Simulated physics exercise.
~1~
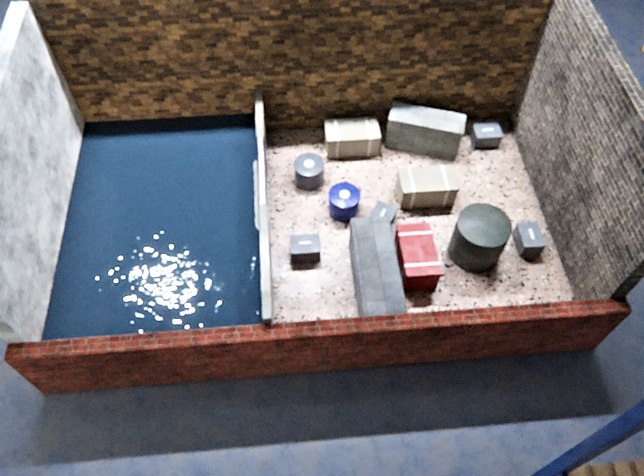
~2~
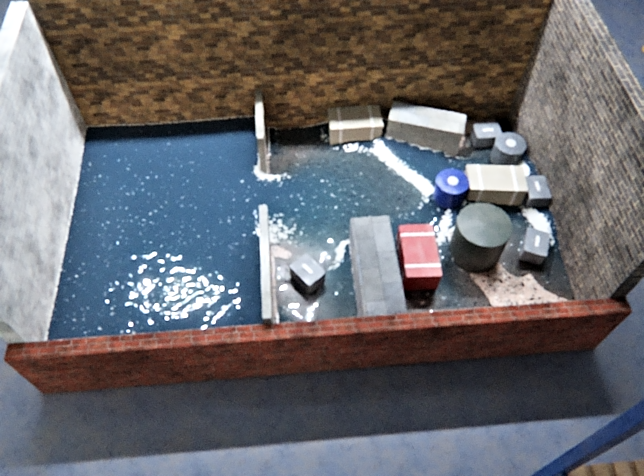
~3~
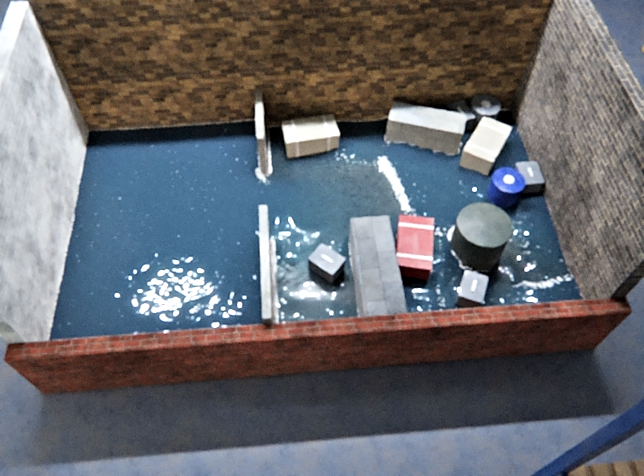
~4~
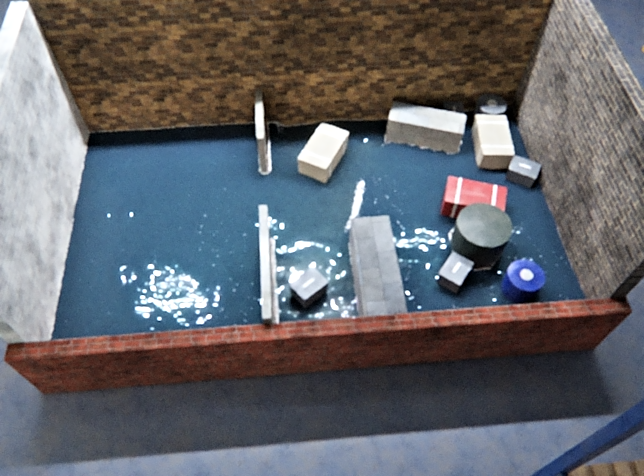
In a walled basement split by a partition, water from the left side pours through a gap and floods the right floor, pushing crates and drums rightward; the blue tub drifts to the lower right, the red trunk later shifts up and right, and both end afloat.
